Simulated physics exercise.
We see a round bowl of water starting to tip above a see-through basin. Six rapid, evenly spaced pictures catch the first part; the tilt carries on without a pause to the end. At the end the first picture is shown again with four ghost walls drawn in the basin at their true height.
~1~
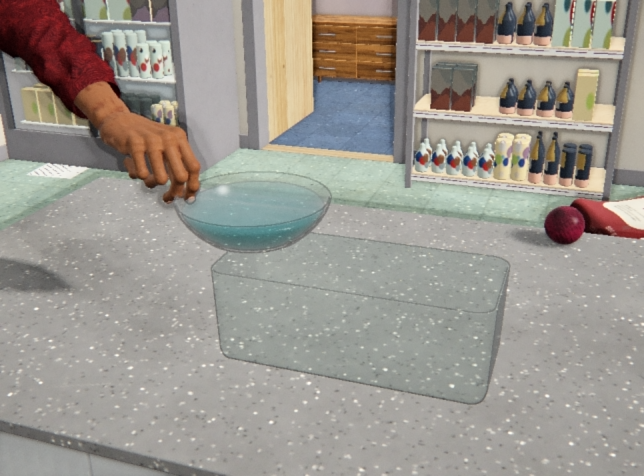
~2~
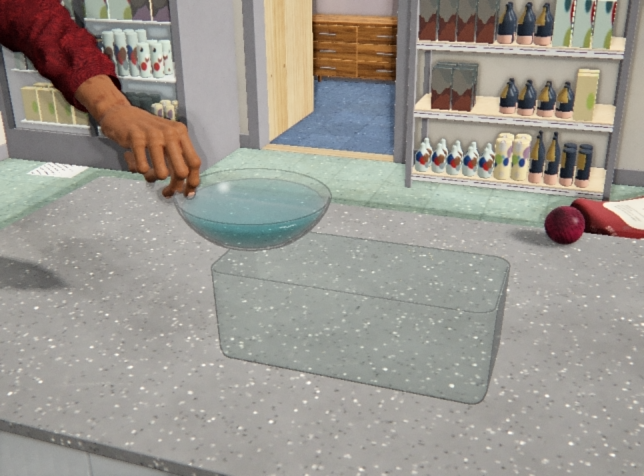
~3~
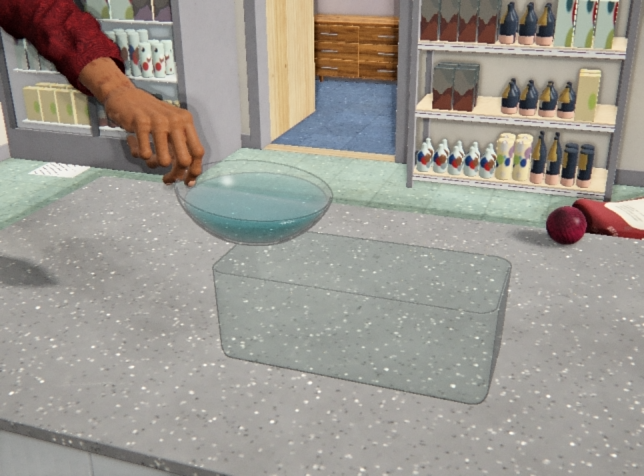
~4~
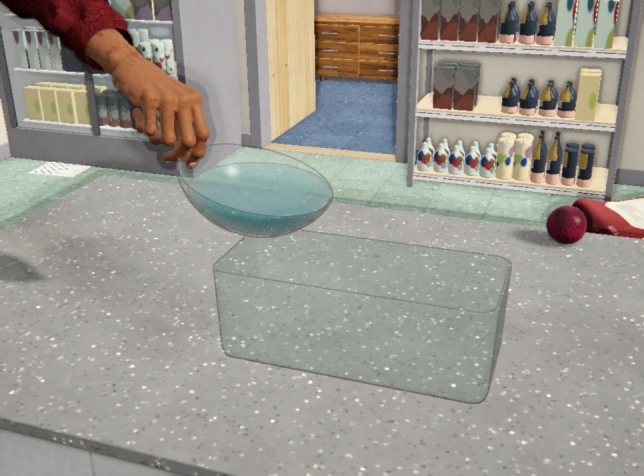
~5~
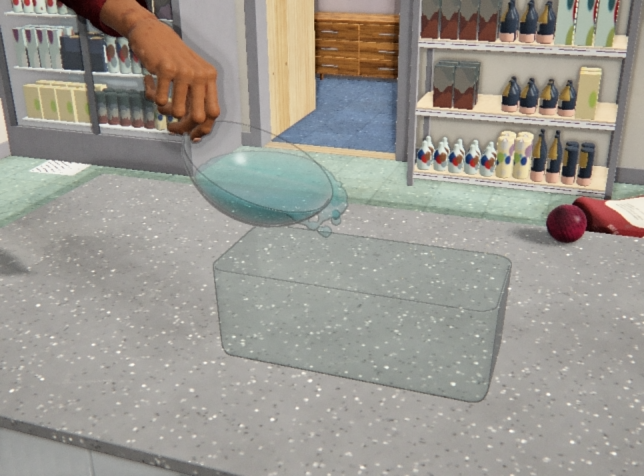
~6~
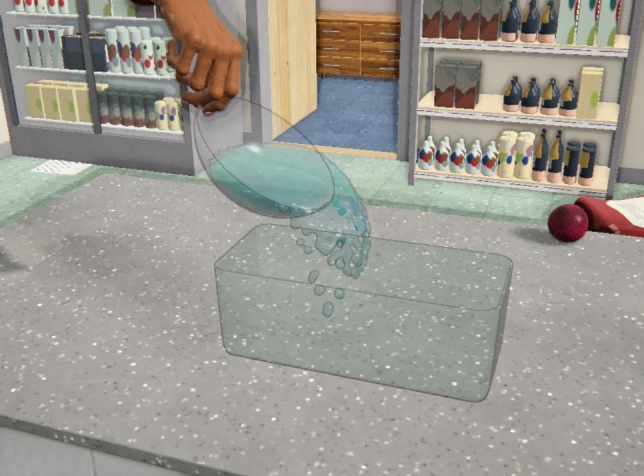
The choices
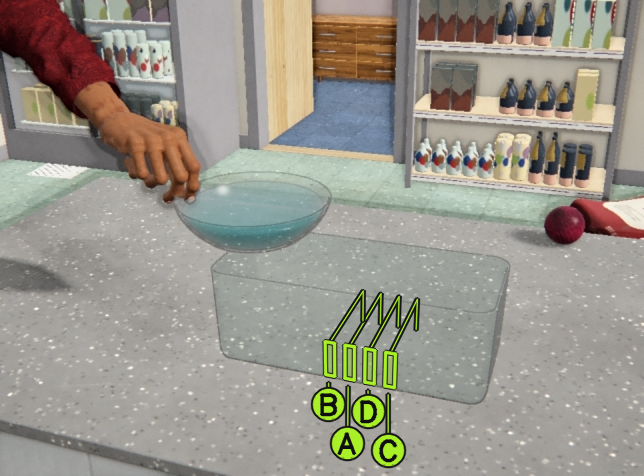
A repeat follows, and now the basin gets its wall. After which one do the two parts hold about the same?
The answer is position C.
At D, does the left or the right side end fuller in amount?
The right one.
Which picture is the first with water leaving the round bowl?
Picture 4.
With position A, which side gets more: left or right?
More ends on the right.
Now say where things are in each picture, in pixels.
The first frame shows upright, lip at (325, 205); basin from (222, 352) to (486, 402); nothing has left yet.
The second frame shows upright, lip at (325, 204); nothing has left yet.
The third frame shows tipped about 7°, lip at (326, 204); nothing has left yet.
The fourth frame shows tipped about 15°, lip at (327, 204); water is over the lip, down to (327, 204).
The fifth frame shows tipped about 25°, lip at (327, 202); water is over the lip, down to (331, 228).
The sixth frame shows tipped about 37°, lip at (328, 202); water is over the lip, down to (358, 261).
In lime, A at (348, 386); B at (328, 382); C at (388, 394); D at (368, 390).
With A, about 11 % ends left of the wall and 85 % right of it; 4 % is lost outside.
With B, about 9 % ends left of the wall and 87 % right of it; 4 % is lost outside.
With C, about 47 % ends left of the wall and 49 % right of it; 4 % is lost outside.
With D, about 19 % ends left of the wall and 77 % right of it; 4 % is lost outside.
